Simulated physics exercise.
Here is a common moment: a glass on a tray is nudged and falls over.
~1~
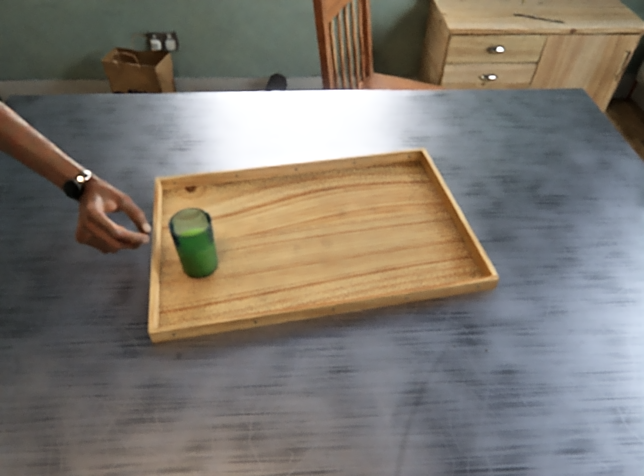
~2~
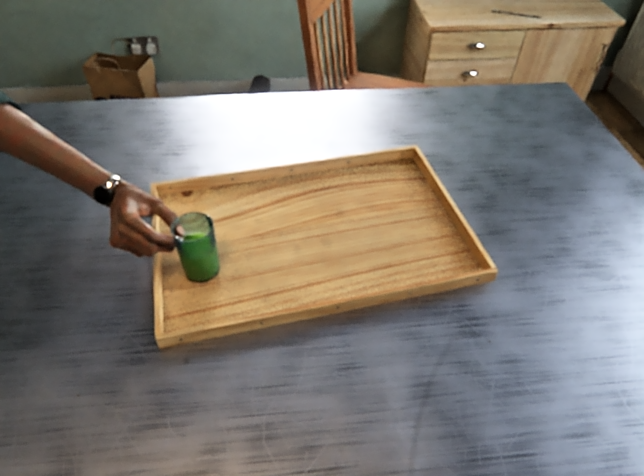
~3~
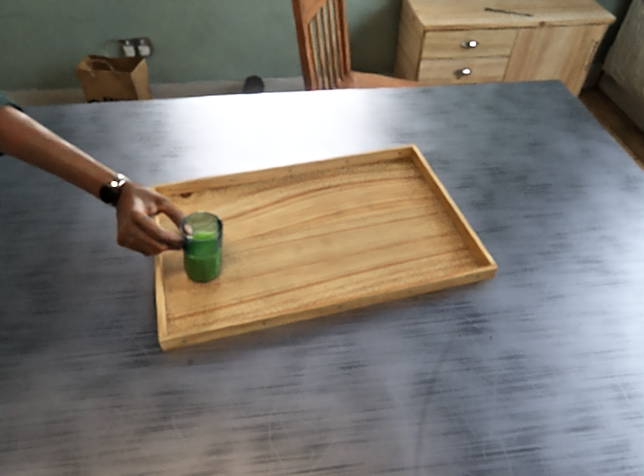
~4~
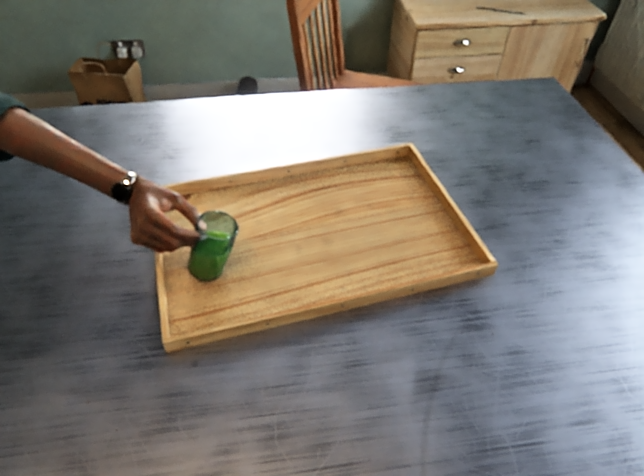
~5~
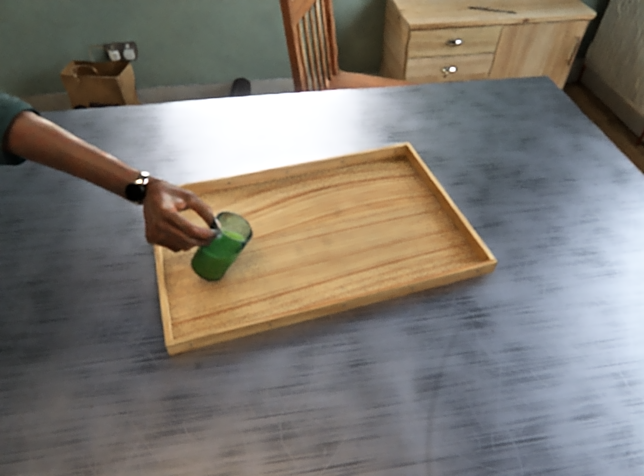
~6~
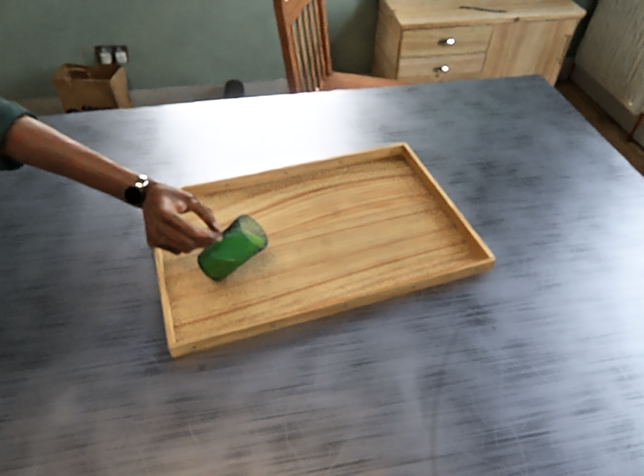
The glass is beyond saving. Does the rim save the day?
I expect the spill will remain inside the tray.
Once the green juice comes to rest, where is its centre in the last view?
Near (388, 233).
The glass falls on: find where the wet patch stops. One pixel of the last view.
The wet patch reaches its far end at about (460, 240).
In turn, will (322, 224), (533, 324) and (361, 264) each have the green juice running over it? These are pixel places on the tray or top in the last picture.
Taking them in order, I'd say covered, safe and covered.
Shortly, the glass lies in the tray; the puddle covers about as much as a plate; none is outside.
Then, the puddle covers about as much as a tray; none is outside.
At the finish, the puddle covers about as much as a tray; none is outside.
